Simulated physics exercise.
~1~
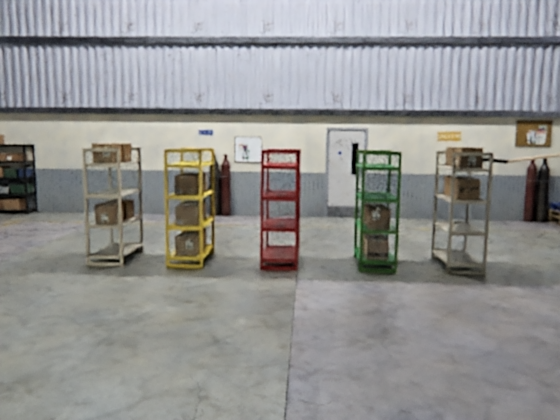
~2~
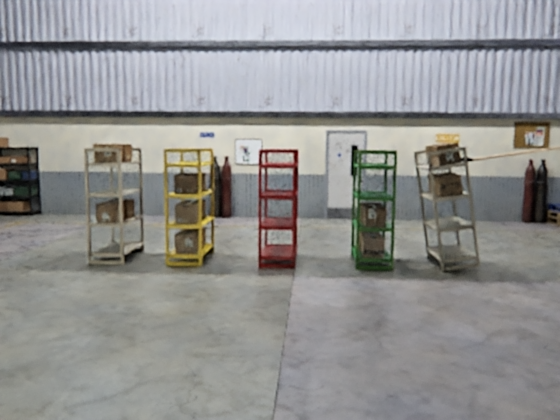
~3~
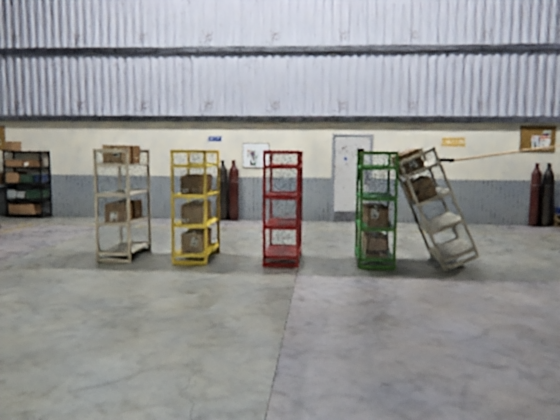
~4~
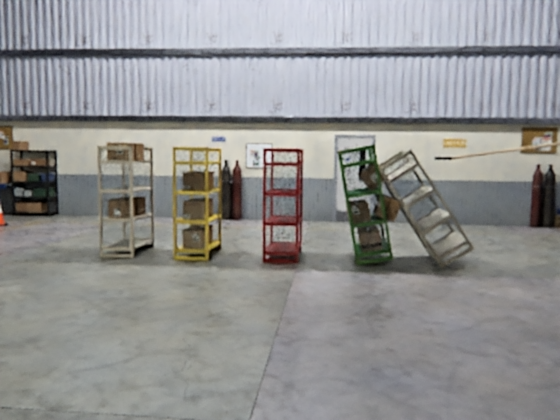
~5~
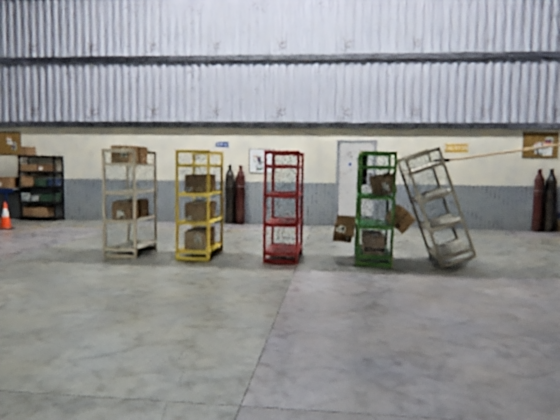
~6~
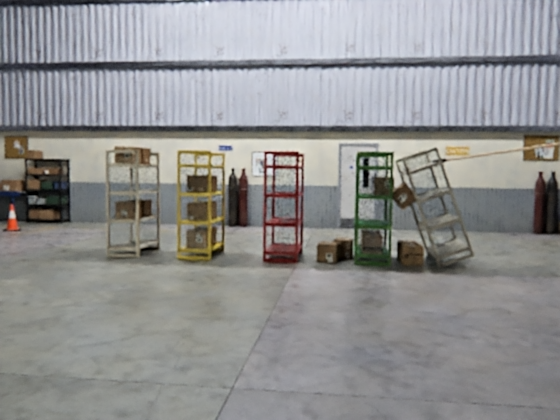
A pole pushed the right-hand grey shelving unit over to the left until it knocked the green one, which tilted, then rocked back upright as boxes spilled to the floor, leaving the grey unit leaning against it and the other three still standing.
